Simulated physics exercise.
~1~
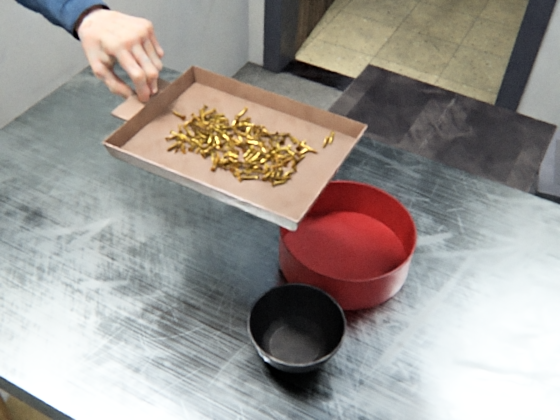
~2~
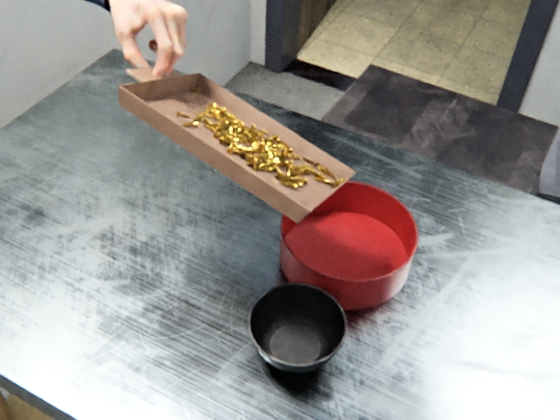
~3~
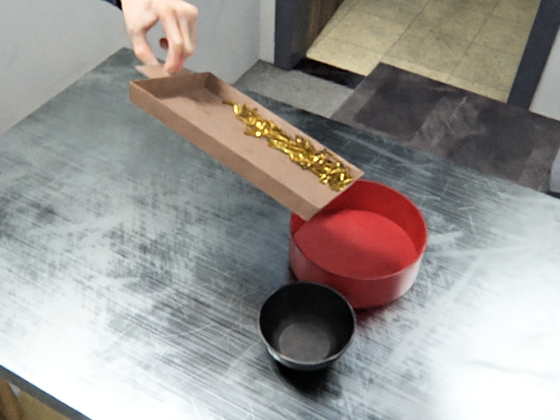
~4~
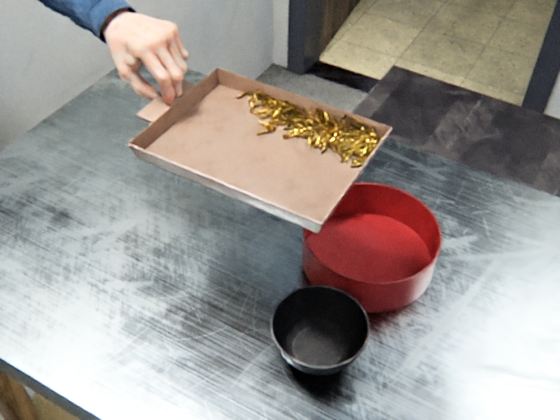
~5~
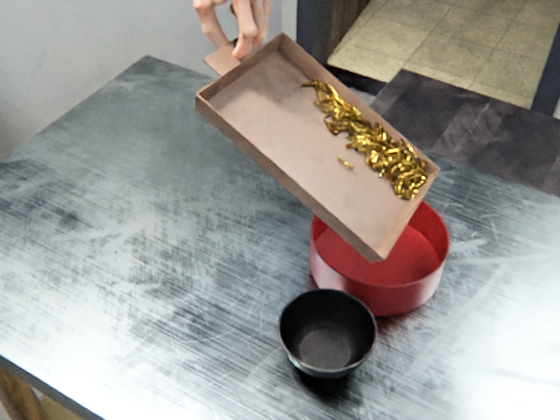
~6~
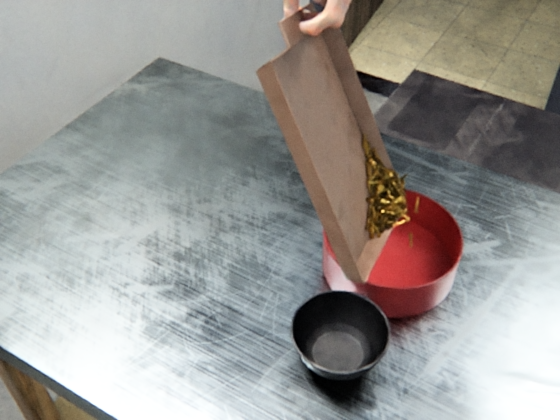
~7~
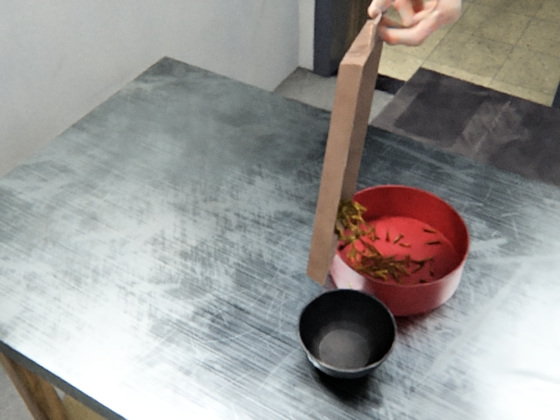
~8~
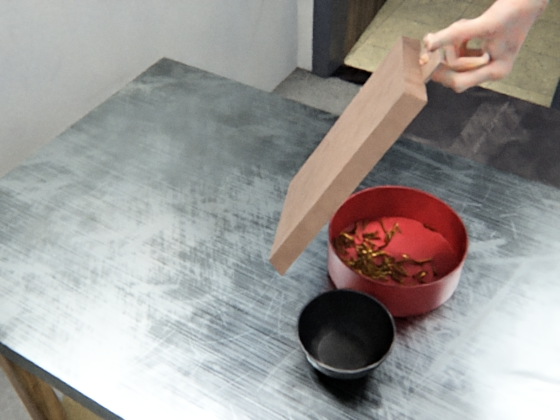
A shallow tan tray scattered with small brass-coloured screws is held by a hand above a dark, scuffed table, where a red pot and a smaller black bowl stand. The hand tips the tray partway, and the screws slide towards its far right side without spilling. It then brings the tray back nearly level, the screws staying bunched along that side. Next the hand tilts it again, far more steeply, and the screws pour over the low corner into the red pot. The tray ends turned past upright, with the screws lying in the red pot and the black bowl empty.
